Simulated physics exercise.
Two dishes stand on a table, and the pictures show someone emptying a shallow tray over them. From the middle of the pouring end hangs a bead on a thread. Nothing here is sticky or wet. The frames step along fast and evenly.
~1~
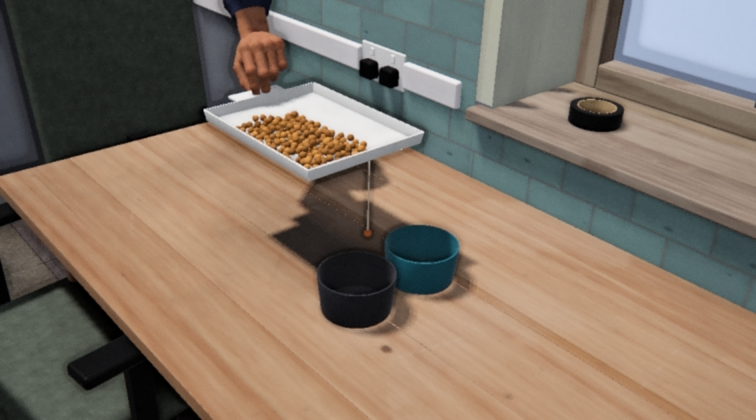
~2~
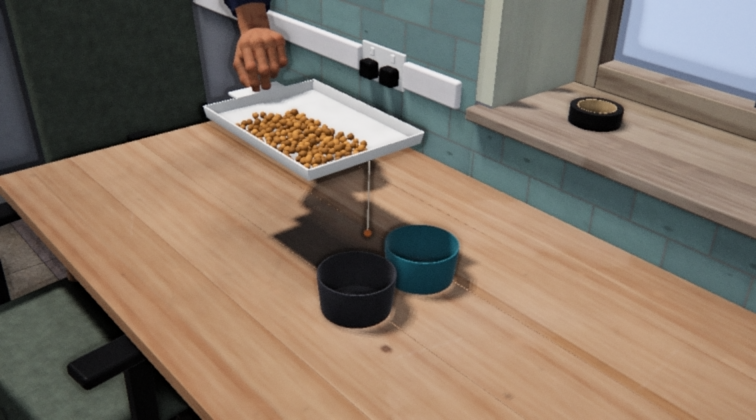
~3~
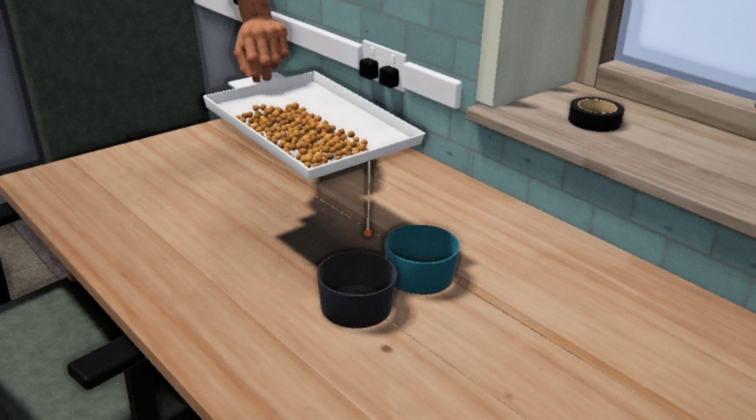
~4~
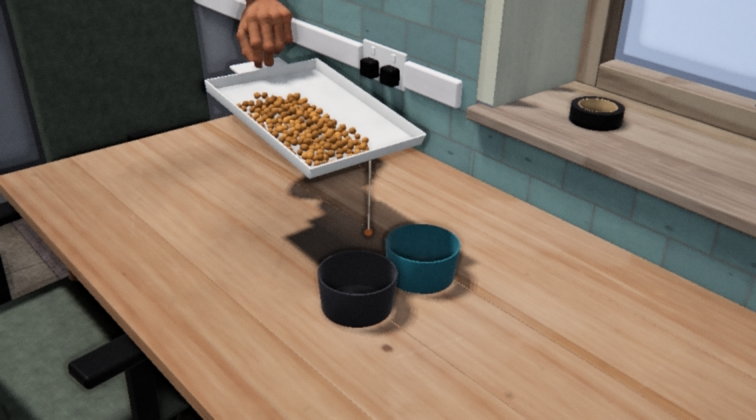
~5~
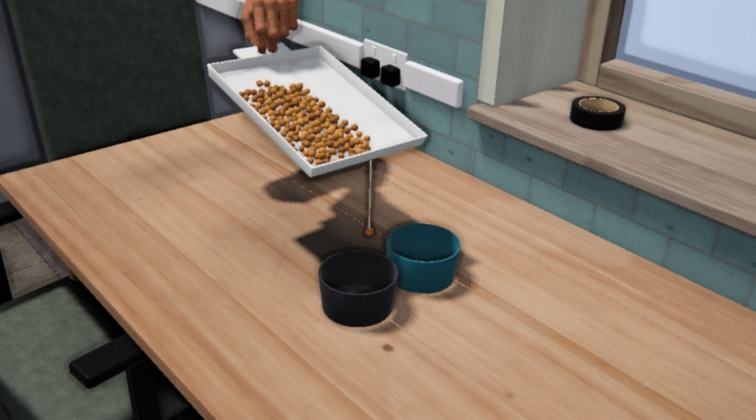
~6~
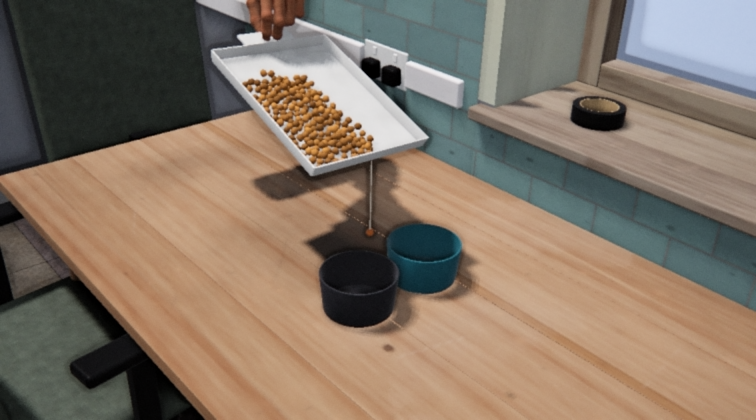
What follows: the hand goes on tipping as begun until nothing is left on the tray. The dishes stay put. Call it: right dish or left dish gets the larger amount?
Right dish.
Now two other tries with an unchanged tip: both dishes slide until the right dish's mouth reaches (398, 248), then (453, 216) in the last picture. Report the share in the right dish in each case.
Trial 1: 60 percent; trial 2: 10 percent.
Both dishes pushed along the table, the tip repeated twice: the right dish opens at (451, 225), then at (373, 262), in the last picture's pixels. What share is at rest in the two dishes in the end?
Roughly 70 %, then roughly 30 %.
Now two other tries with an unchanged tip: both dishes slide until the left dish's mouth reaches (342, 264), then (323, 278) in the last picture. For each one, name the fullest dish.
First try: The rightmost dish. Second try: The rightmost dish.
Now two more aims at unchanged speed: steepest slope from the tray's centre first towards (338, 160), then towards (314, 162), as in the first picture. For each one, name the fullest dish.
Try 1: The left-side dish; try 2: The left-side dish.
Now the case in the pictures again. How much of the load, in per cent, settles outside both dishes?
Close to 20 per cent.
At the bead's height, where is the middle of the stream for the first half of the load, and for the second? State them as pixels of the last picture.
Around (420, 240) and then (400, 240).
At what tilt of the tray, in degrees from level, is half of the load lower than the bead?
About 115° of tilt.
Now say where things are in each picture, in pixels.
Corners of the pouring end at (309, 169) and (421, 132), level; middle of the load at (302, 139), roasted chickpeas; left dish at (382, 305); right dish at (447, 273); bead on its thread at (368, 233), in the first frame.
Corners of the pouring end at (309, 169) and (421, 132), level; middle of the load at (302, 138), in the second frame.
Corners of the pouring end at (310, 168) and (422, 133), tipped barely, lowest at the right corner; middle of the load at (303, 134), in the third frame.
Corners of the pouring end at (311, 167) and (423, 134), tipped a little, lowest at the right corner; middle of the load at (304, 127), in the fourth frame.
Corners of the pouring end at (313, 166) and (424, 135), tipped clearly, lowest at the right corner; middle of the load at (306, 121), in the fifth frame.
Corners of the pouring end at (315, 166) and (426, 137), tipped clearly, lowest at the right corner; middle of the load at (309, 116); left dish at (384, 304); right dish at (449, 272), in the sixth frame.
Soon after the last picture, tray tipped steeply; nearly all on the tray; a stray few in the left dish; a stray few in the right dish; a small part in the air.
A little later, tray tipped past a quarter turn; about a third on the tray; a stray few in the left dish; about a quarter in the right dish; a stray few outside both; about a third in the air.
Later still, tray tipped past a quarter turn; about a quarter in the left dish; about two thirds in the right dish; about a quarter outside both.
At rest, tray tipped past a quarter turn; about a quarter in the left dish; about two thirds in the right dish; about a quarter outside both.
